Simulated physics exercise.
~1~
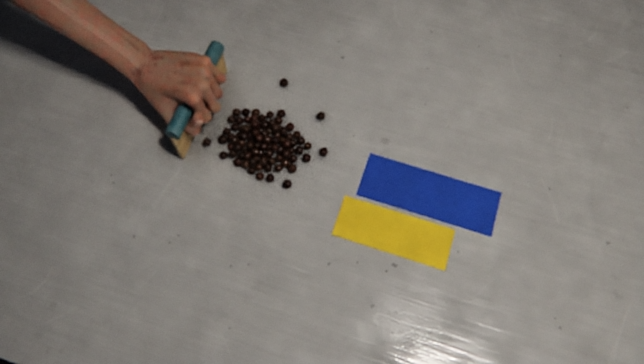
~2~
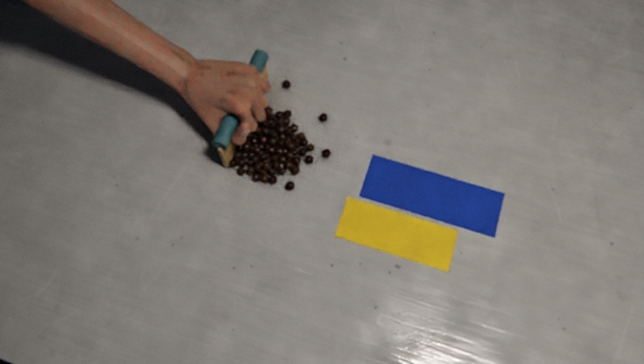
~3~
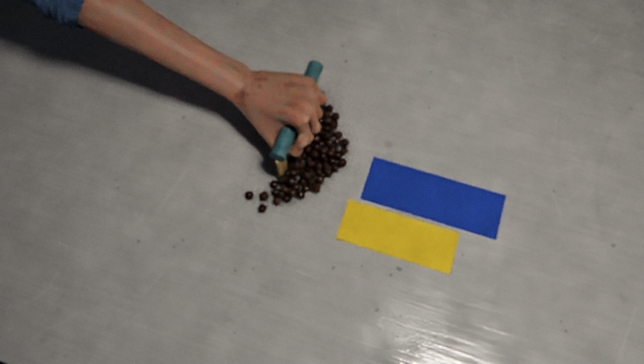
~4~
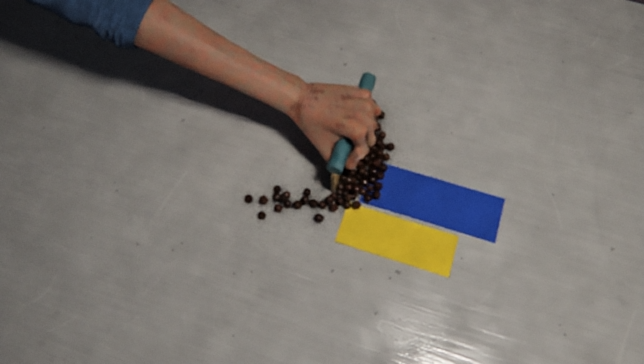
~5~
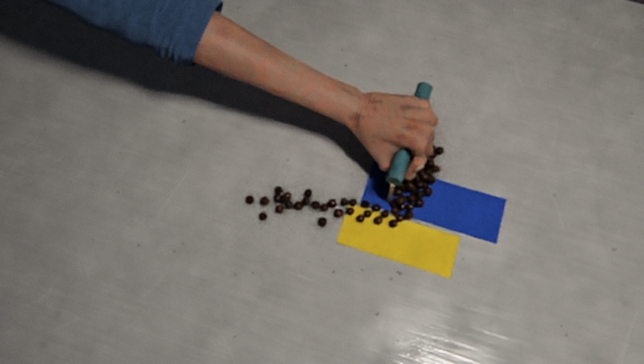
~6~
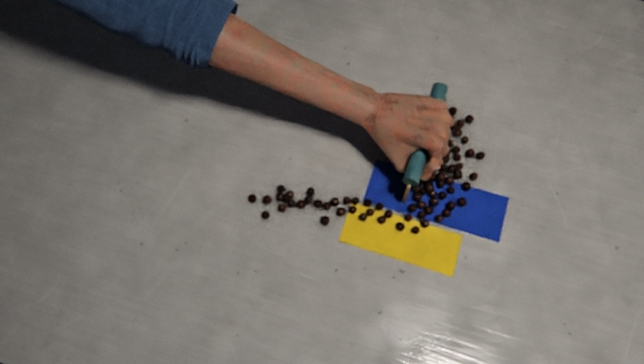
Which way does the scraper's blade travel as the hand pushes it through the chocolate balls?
The blade travels to the right, pushing into the heap and on towards the blue mat.
